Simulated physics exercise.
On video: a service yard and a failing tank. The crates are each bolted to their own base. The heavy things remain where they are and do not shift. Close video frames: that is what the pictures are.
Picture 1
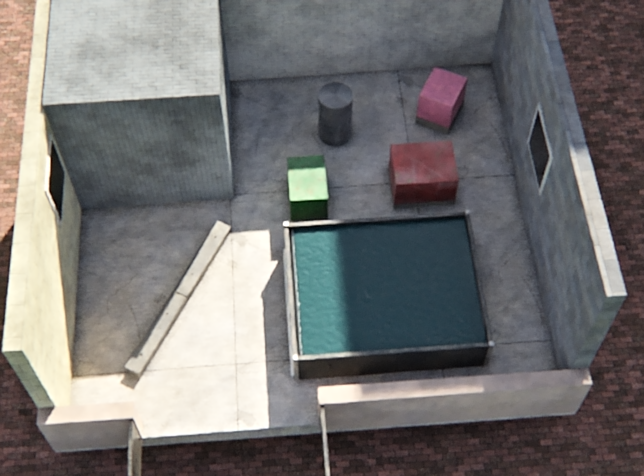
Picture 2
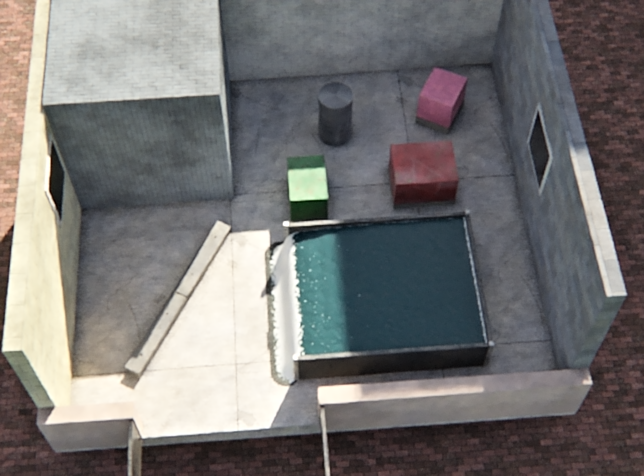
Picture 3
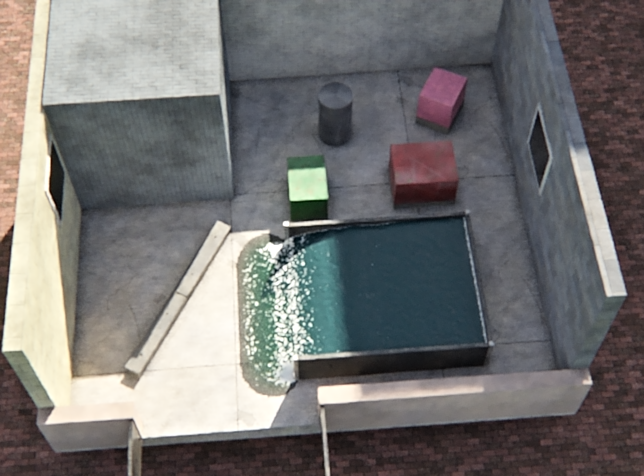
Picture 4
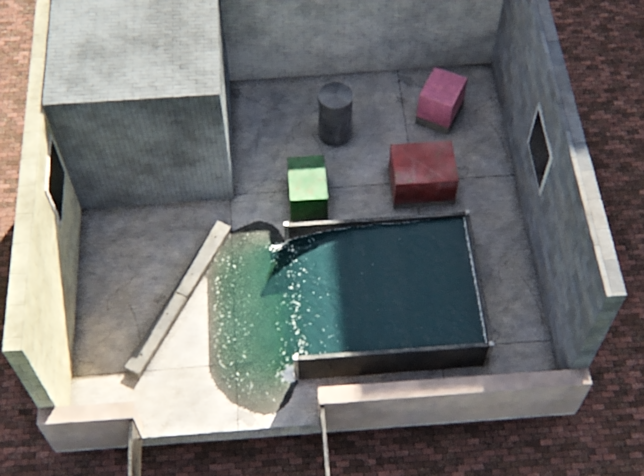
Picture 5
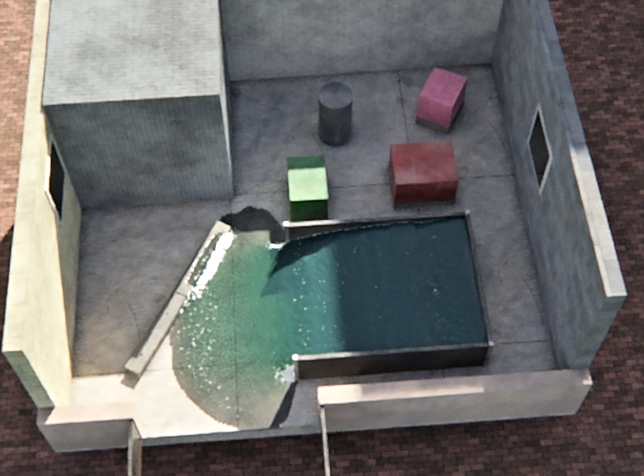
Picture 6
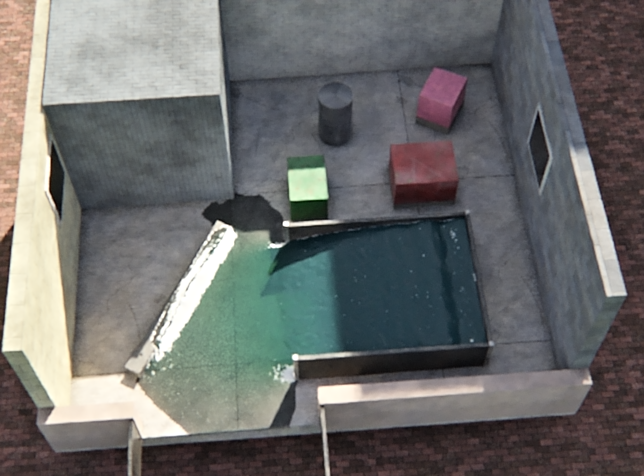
Water bursts from the left side of a dark-walled open tank in a roofless, grey-walled yard, seen from high above by a still camera. A green block, a dark grey cylinder, a red block and a pink block stand behind the tank, with a long pale beam lying slantwise at left. The foaming green water spreads leftward across the sunlit floor, reaches the beam, and runs along it toward the front.
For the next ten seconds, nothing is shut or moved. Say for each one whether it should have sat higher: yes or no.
Red crate - no; pink crate - no; green crate - yes.
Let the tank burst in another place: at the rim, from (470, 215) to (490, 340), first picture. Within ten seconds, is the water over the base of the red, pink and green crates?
Here's how it goes: The red crate is swamped, the pink crate is swamped, and the green crate is swamped.
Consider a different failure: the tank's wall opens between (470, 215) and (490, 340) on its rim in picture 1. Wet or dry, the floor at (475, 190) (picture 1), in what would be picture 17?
The place in question is sitting in a puddle.
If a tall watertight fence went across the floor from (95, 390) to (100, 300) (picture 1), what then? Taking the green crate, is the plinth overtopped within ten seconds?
As for the green crate, it gets flooded.
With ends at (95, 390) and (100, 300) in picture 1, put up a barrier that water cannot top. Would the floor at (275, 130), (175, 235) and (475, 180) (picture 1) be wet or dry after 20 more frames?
One by one: Soaked, soaked, spared.
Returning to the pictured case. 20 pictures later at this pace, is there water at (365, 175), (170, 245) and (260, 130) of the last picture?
Status per point, in sequence: Unwetted, then waterlogged, then waterlogged.
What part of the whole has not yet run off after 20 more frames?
I make it around 88 per cent.
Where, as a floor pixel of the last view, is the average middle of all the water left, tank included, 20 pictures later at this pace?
I reckon somewhere around (224, 301).
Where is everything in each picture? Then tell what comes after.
The first frame shows the open tank at (385, 285) is whole and still.
In the second frame, water pours out at (293, 303) and has run to (283, 245).
In the third frame, water pours out at (293, 305) and has run to (256, 244).
In the fourth frame, the front is at (233, 239), out from the gap at (293, 305).
In the fifth frame, the front is at a hidden place, out from the gap at (294, 306).
In the sixth frame, the front is at (147, 382), out from the gap at (293, 306).
A moment on, water covers 35 % of the floor; the red crate not reached, the pink crate not reached, the green crate not reached.
Next, water covers 45 % of the floor; the red crate not reached, the pink crate not reached, the green crate not reached.
Then, water covers 50 % of the floor; the red crate not reached, the pink crate not reached, the green crate water round its plinth.
Later, water covers 60 % of the floor; the red crate water round its plinth, the pink crate water round its plinth, the green crate water round its plinth.
In the end, water covers 85 % of the floor; the red crate stayed above the water, the pink crate stayed above the water, the green crate was topped.
